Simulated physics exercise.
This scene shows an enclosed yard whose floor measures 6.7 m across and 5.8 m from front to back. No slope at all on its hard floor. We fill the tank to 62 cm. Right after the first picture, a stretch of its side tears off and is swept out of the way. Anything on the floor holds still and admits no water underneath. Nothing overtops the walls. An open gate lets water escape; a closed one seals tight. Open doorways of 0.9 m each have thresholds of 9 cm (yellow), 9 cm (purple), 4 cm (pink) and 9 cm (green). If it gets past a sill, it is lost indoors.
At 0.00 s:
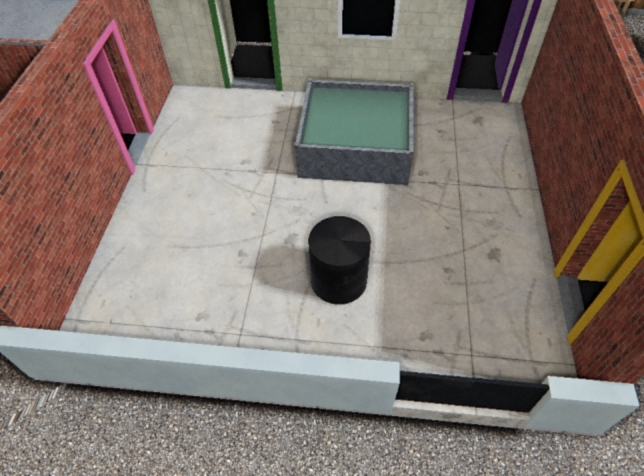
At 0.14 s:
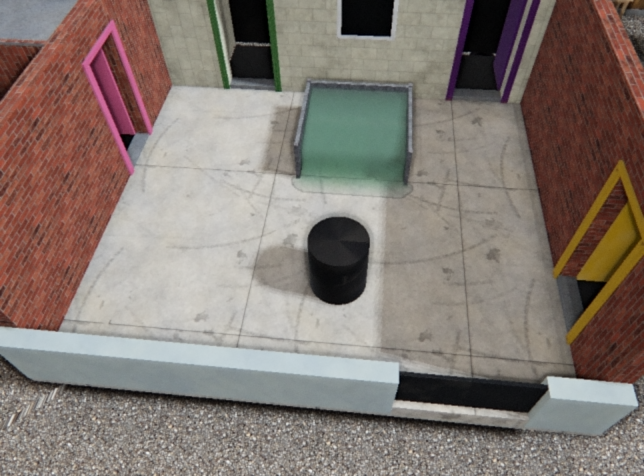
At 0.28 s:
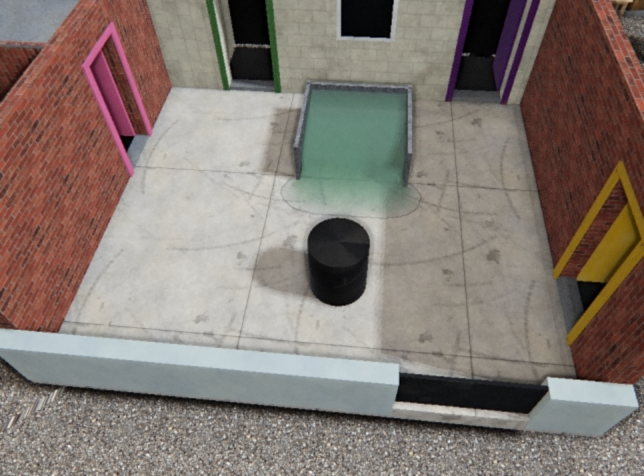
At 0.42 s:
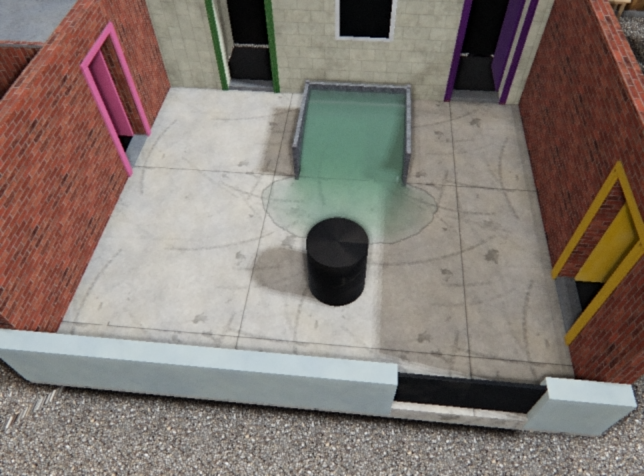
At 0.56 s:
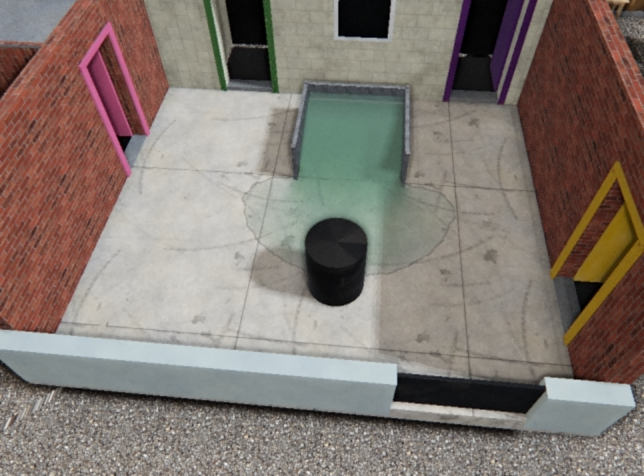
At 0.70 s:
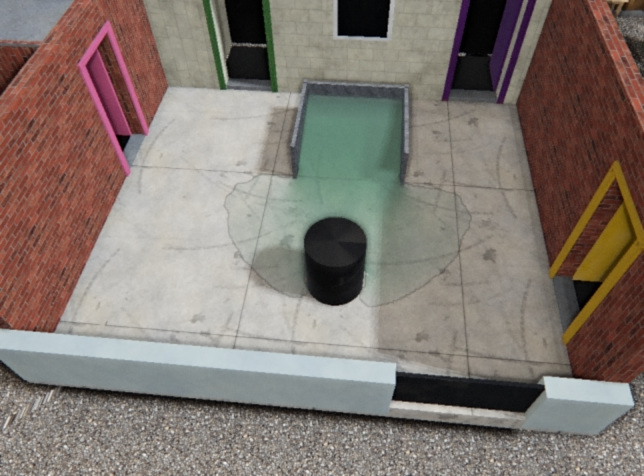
Greenish water pouring from a grey tank's opened front, spreading across a walled yard's pale floor and around a black cylinder.
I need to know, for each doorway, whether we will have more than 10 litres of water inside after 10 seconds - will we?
Here is how it goes: The yellow door, yes, more than that; the purple door, no, not that much; the pink door, no, not that much; the green door, no, not that much.
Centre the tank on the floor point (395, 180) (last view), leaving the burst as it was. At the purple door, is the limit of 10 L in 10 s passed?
With that change, the limit at the purple door is surpassed.
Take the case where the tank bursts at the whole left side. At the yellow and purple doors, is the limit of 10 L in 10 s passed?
The yellow door comes out less than that and the purple door less than that.
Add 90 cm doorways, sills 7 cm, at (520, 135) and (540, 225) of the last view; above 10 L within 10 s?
Check, in order - pass / pass.
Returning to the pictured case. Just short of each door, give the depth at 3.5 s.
Depths in centimetres - yellow: 15, purple: 0, pink: 0, green: 0.
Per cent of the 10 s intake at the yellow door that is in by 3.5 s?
35 percent or so by then.
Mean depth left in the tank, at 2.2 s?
Roughly 15 centimetres.
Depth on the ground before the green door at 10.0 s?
I'd say close to 6.5 cm.
After 1.4 s water covers 30 % of the floor and is deepest (36 cm) near (335, 253); yellow door not reached, purple door not reached, pink door not reached, green door not reached.
After 2.2 s water covers 45 % of the floor and is deepest (42 cm) near (576, 405); yellow door 7 cm at the sill, 0 L in, purple door not reached, pink door not reached, green door not reached.
After 3.5 s water covers 50 % of the floor and is deepest (22 cm) near (45, 356); yellow door 15 cm at the sill, 11 L in, purple door not reached, pink door not reached, green door not reached.
After 6.0 s water covers 80 % of the floor and is deepest (11 cm) near (274, 325); yellow door 7 cm at the sill, 30 L in, purple door 6 cm at the sill, 0 L in, pink door 4 cm at the sill, 0 L in, green door not reached.
After 10.0 s water covers 95 % of the floor and is deepest (10 cm) near (314, 99); yellow door 4 cm at the sill, 30 L in, purple door 6 cm at the sill, 0 L in, pink door 4 cm at the sill, 0 L in, green door 6 cm at the sill, 0 L in.
